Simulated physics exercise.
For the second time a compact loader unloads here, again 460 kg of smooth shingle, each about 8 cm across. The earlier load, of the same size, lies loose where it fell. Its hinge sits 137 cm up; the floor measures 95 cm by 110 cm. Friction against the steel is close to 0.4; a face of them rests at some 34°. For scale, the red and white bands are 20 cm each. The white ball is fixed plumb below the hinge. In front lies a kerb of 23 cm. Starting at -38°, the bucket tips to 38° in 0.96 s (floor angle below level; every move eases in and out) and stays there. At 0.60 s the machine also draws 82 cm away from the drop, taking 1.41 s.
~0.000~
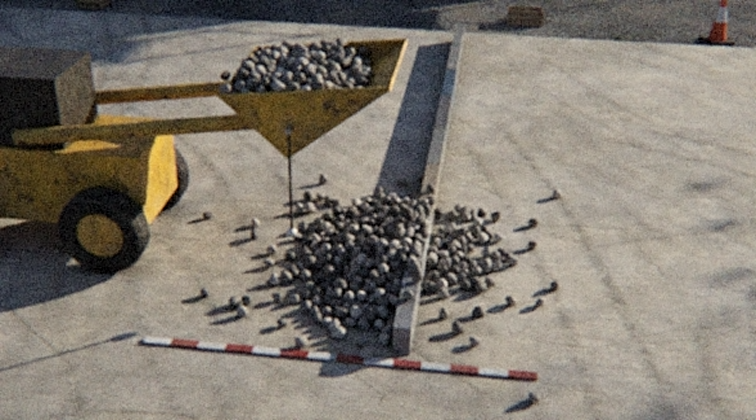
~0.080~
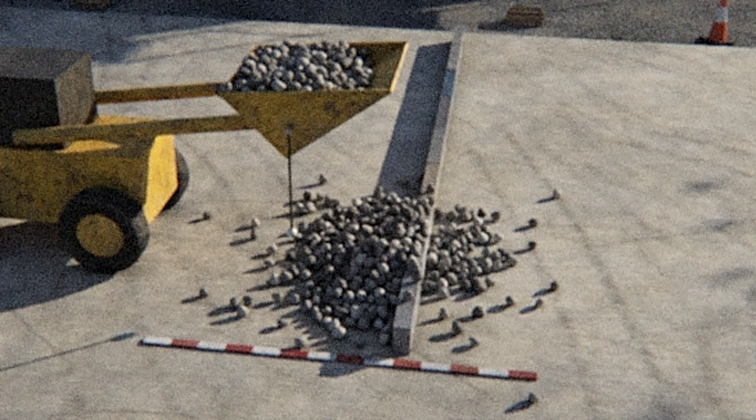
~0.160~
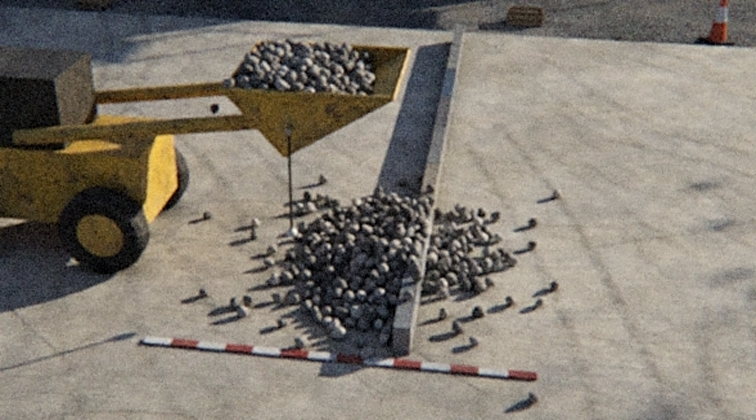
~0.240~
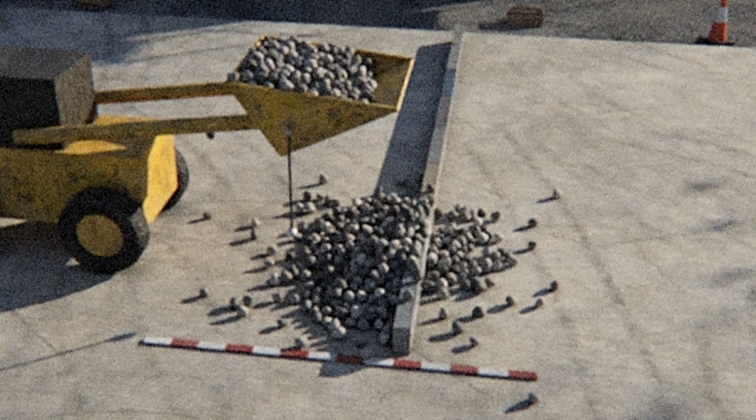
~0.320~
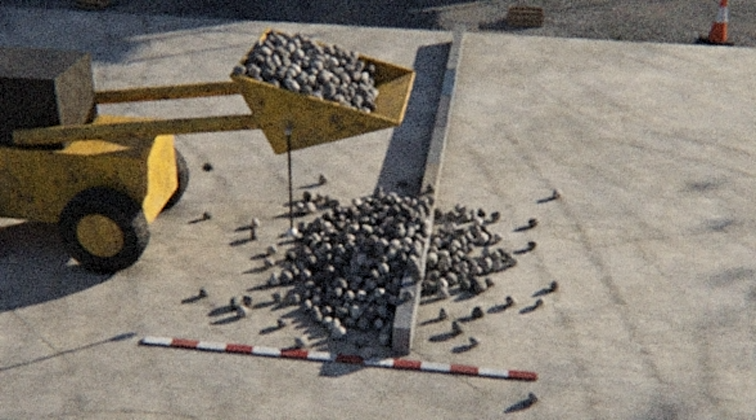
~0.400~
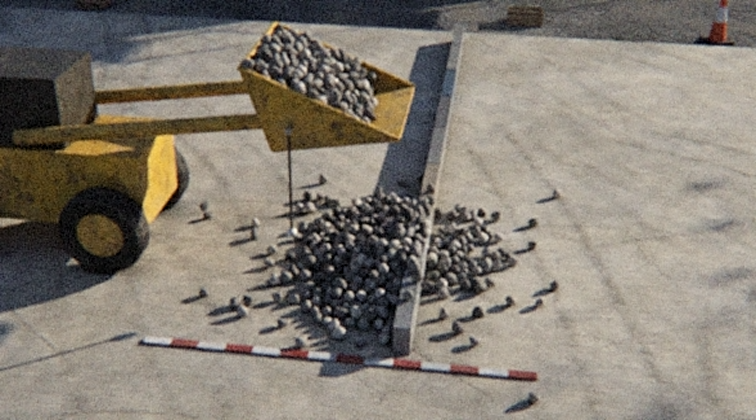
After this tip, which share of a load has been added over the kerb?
Close to 18 parts in a hundred.
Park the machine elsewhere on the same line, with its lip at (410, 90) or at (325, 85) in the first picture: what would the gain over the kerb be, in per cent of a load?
Near 35 per cent from the first place, 0 from the second.
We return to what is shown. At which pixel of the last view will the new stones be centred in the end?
Near (372, 241).
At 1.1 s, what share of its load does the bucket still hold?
About 50 per cent.
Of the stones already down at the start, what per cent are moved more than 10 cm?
About 30 per cent.
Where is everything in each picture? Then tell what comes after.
The first picture shows lip at (390, 89), floor tilted -38°, highest stones at (308, 52). The earlier load is highest near (403, 227), 32 cm above ground level, 87 % on this side of the kerb, 13 % over the kerb.
In the second picture, the bucket is at -36°, its lip at (391, 92); the top of the load is at (301, 54); the stones move at 0.2 m/s on average.
In the third picture, the bucket is at -32°, its lip at (394, 99); the top of the load is at (291, 54); the stones move at 0.3 m/s on average.
The fourth picture shows lip at (397, 110), floor tilted -26°, highest stones at (281, 53); the stones move at 0.4 m/s on average.
In the fifth picture, the bucket is at -18°, its lip at (400, 125); the top of the load is at (276, 44); the stones move at 0.5 m/s on average.
In the sixth picture, the bucket is at -9°, its lip at (399, 140); the top of the load is at (280, 40); the stones move at 0.6 m/s on average.
After 0.7 s the floor is at 26°; in per cent of one load, 100 in the bucket, 87 on this side of the kerb, 13 over the kerb; the foremost stones are at (535, 270).
After 1.1 s the floor is at 38°; in per cent of one load, 48 in the bucket, 139 on this side of the kerb, 13 over the kerb; the foremost stones are at (535, 270).
After 2.5 s the floor is at 38°; in per cent of one load, 0 in the bucket, 169 on this side of the kerb, 31 over the kerb; the foremost stones are at (595, 286).
After 5.2 s the floor is at 38°; in per cent of one load, 0 in the bucket, 169 on this side of the kerb, 31 over the kerb; the foremost stones are at (596, 286). Net gain over the kerb, 18.
